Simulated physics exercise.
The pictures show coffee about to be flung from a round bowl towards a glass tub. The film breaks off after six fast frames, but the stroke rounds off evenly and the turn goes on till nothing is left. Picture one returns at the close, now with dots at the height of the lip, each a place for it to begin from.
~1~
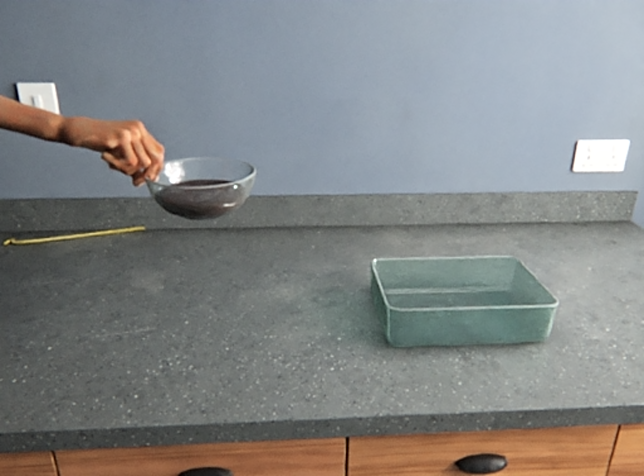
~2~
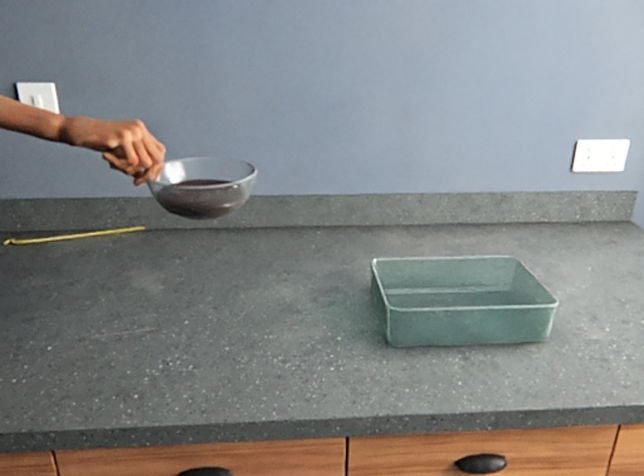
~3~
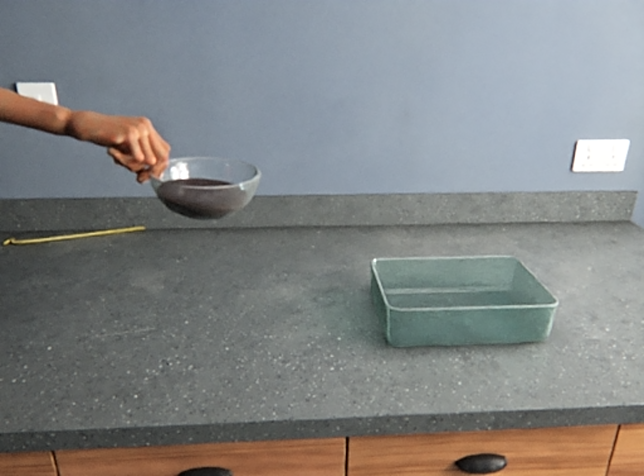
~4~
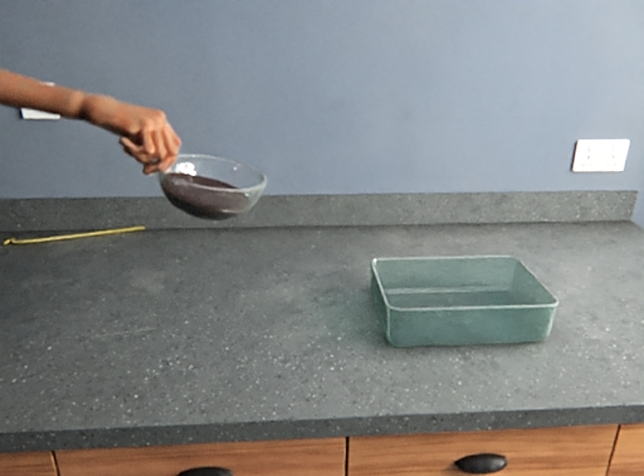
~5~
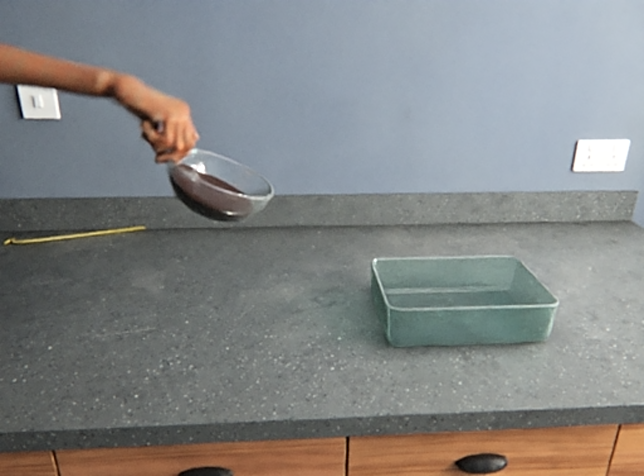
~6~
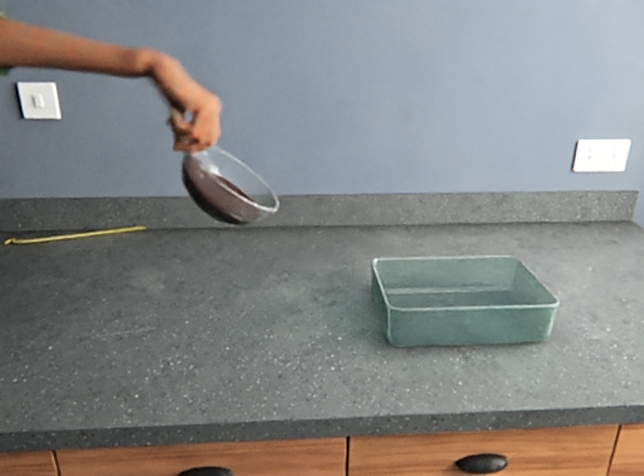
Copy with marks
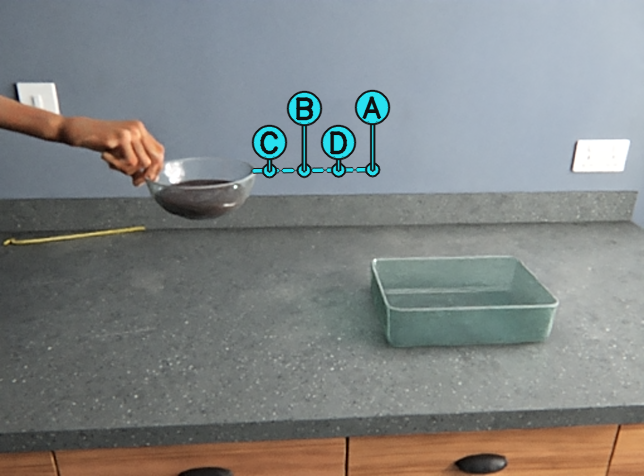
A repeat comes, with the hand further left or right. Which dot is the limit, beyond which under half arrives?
Place B.
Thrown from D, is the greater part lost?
No, that is safe.
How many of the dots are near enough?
Three.
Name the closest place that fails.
Place C.
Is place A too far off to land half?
No, that is safe.
On the marked copy, A at (372, 169); B at (304, 170); C at (269, 170); D at (338, 170).
For place A, about 70 % lands in the tub, 3 % falls short and 26 % goes beside or beyond.
For place B, about 75 % lands in the tub, 15 % falls short and 10 % goes beside or beyond.
For place C, about 8 % lands in the tub, 87 % falls short and 5 % goes beside or beyond.
For place D, about 78 % lands in the tub, 4 % falls short and 18 % goes beside or beyond.
